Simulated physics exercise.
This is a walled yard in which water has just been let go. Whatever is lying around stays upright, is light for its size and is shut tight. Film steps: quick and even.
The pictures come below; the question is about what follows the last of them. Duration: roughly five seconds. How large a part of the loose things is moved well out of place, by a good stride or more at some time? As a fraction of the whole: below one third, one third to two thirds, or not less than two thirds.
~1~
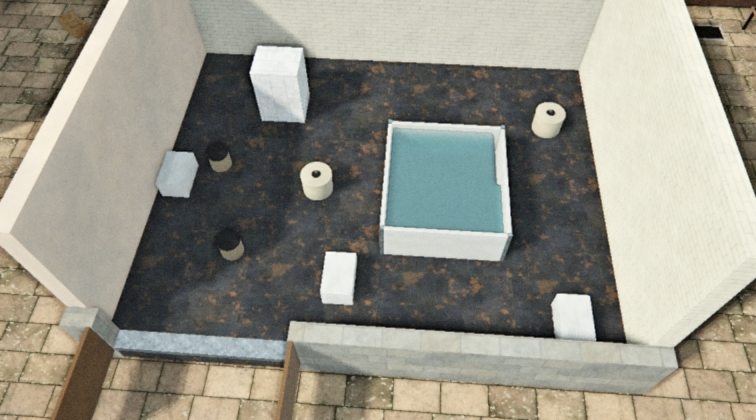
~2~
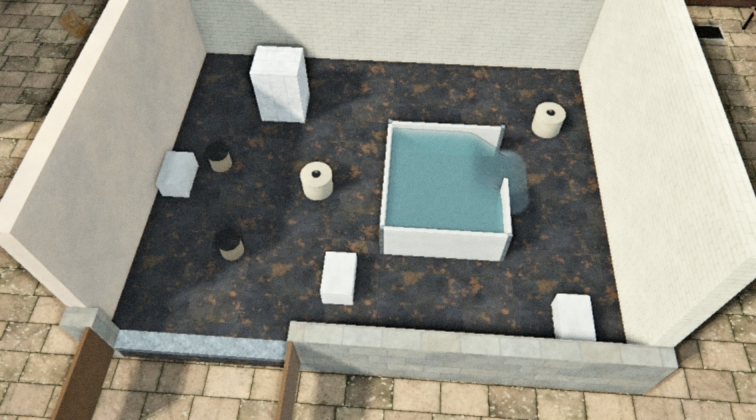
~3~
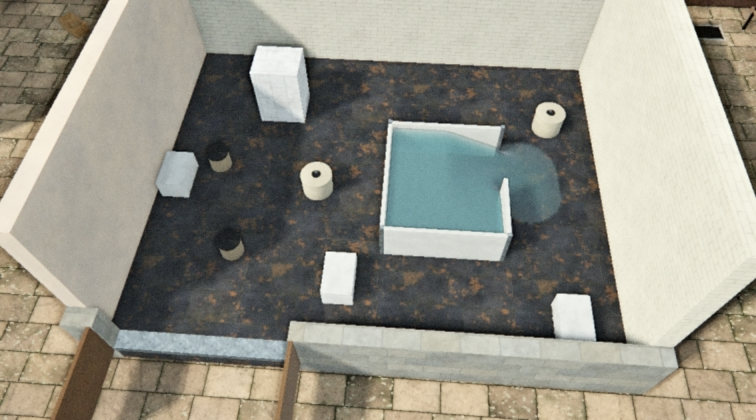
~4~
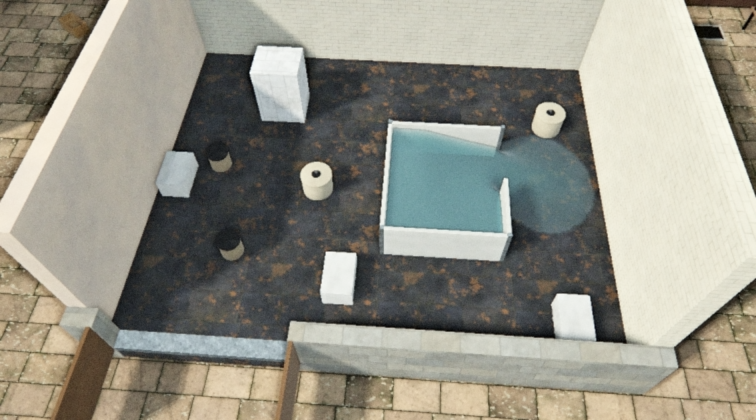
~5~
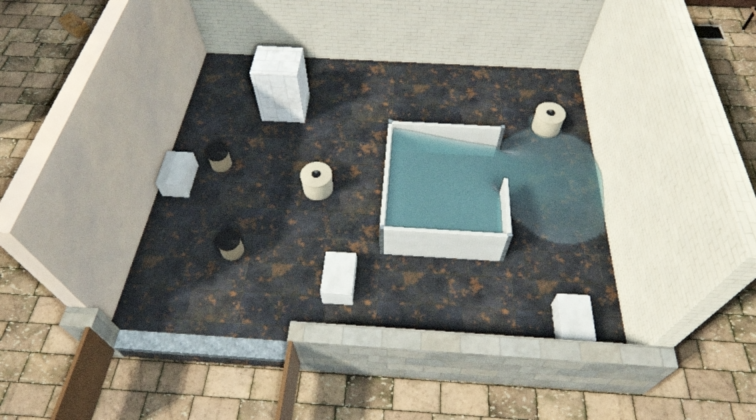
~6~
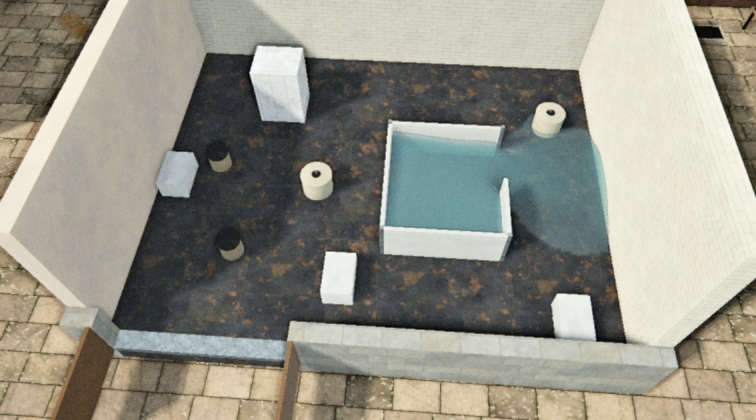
I expect the share pushed well aside to be below one third.
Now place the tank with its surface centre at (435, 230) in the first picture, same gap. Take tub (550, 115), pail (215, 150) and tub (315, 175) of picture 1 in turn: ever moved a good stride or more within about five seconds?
Object by object: Over the mark, below the mark, below the mark.
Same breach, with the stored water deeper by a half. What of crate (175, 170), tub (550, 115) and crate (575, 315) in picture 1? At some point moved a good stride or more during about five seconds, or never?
Going through them in turn, I'd say never got there, then got there, then got there.
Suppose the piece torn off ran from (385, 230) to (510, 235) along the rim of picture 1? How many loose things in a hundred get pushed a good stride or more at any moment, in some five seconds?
That should be close to 40 percent.
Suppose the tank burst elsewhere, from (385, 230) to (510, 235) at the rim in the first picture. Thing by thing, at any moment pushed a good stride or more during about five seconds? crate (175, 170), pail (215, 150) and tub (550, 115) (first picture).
First stays short of it, second stays short of it, third covers that distance.
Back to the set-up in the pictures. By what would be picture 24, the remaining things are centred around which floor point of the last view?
Roughly (316, 210).
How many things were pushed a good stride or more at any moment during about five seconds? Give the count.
I make it 2 in total.
A moment on, 0 of 7 are well off their spots; 0 afloat.
Next, 1 of 7 are well off their spots; 1 afloat.
Later, 2 of 7 are well off their spots; 0 afloat.
In the end, 2 of 7 are well off their spots, and 2 have been at some point; 0 afloat.
